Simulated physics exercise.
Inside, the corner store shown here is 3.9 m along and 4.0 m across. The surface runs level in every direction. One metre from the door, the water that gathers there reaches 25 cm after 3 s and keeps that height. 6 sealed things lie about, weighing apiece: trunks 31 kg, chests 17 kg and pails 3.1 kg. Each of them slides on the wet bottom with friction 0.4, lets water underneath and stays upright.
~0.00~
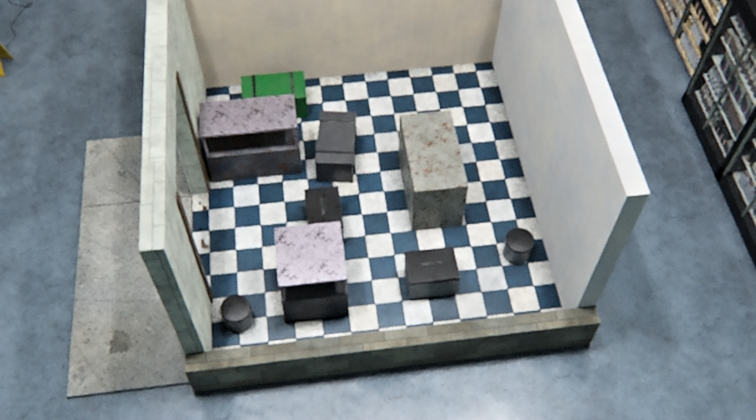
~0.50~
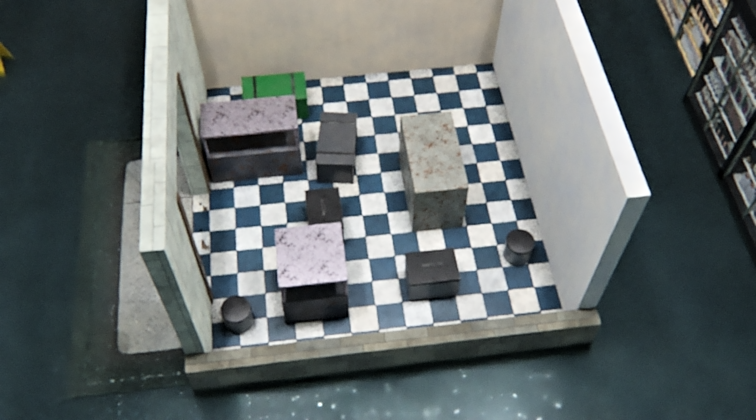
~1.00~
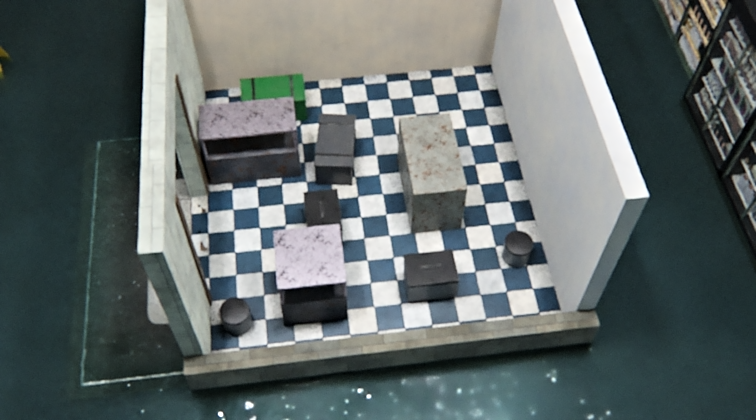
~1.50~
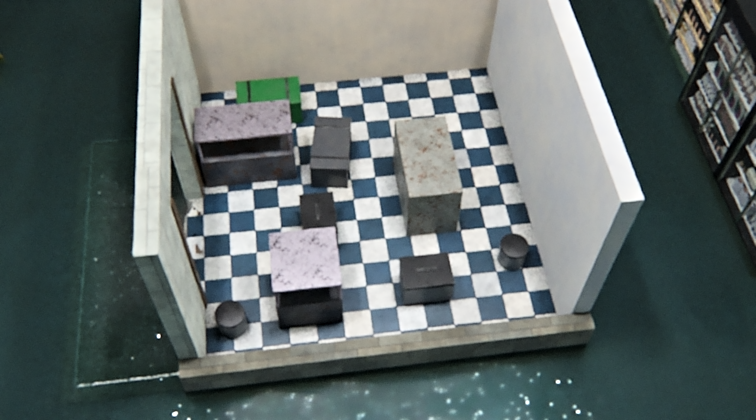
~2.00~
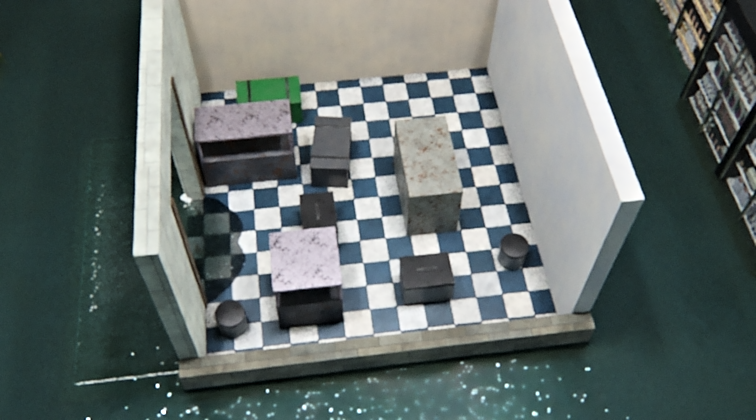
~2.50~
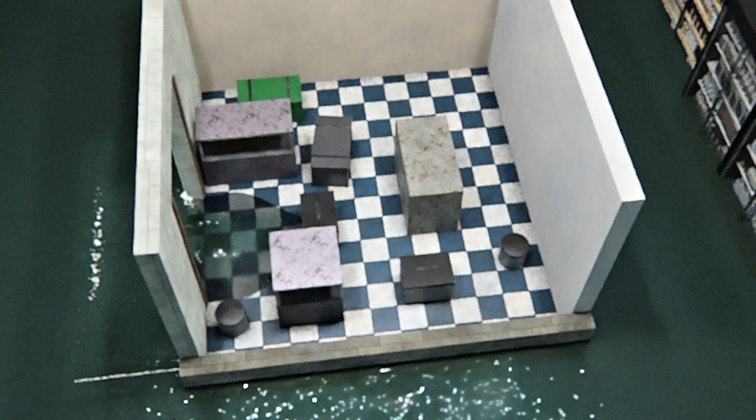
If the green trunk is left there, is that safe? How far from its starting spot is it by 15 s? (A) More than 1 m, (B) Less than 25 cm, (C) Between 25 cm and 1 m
Between 25 cm and 1 m.
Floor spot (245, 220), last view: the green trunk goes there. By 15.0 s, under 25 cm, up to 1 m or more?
Here it heads a good way off.
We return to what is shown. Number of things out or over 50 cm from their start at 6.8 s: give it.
4.
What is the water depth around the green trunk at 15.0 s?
23 cm or so.
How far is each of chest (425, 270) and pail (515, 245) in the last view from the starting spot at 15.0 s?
Shifts: 250 cm / 30 cm.
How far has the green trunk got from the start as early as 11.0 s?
It has shifted about 50 cm.
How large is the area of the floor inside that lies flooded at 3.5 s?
Roughly 3.5 m2 of it is wet.
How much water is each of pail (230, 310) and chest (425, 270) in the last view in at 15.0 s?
Some 15 cm at the first, some 22 cm at the second.
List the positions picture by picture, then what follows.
In the first frame, the green trunk at (273, 87) rests on the ground; 0.0 m2 under water; 0 of 6 have shifted.
In the second frame, the green trunk at (274, 87), on the bottom; water covers 0.0 m2; 0 of 6 have shifted.
In the third frame, the green trunk at (273, 89) rests on the ground; 0.0 m2 under water; 0 of 6 have shifted.
In the fourth frame, the green trunk at (268, 92) rests on the ground; 0.0 m2 under water; 0 of 6 have shifted.
In the fifth frame, the green trunk at (268, 92), on the bottom; 0.5 m2 under water; 0 of 6 have shifted.
In the sixth frame, the green trunk at (269, 91) rests on the ground; 1.2 m2 under water; 0 of 6 have shifted.
After 3.5 s the green trunk is near (269, 91), 0.0 m from its start, aground; 0 afloat.
After 6.8 s the green trunk is near (269, 91), 0.0 m from its start, aground; 4 afloat.
After 11.0 s the green trunk is near (232, 101), 0.5 m from its start, afloat; 6 afloat.
After 15.0 s the green trunk is near (238, 104), 0.5 m from its start, afloat; 6 afloat.
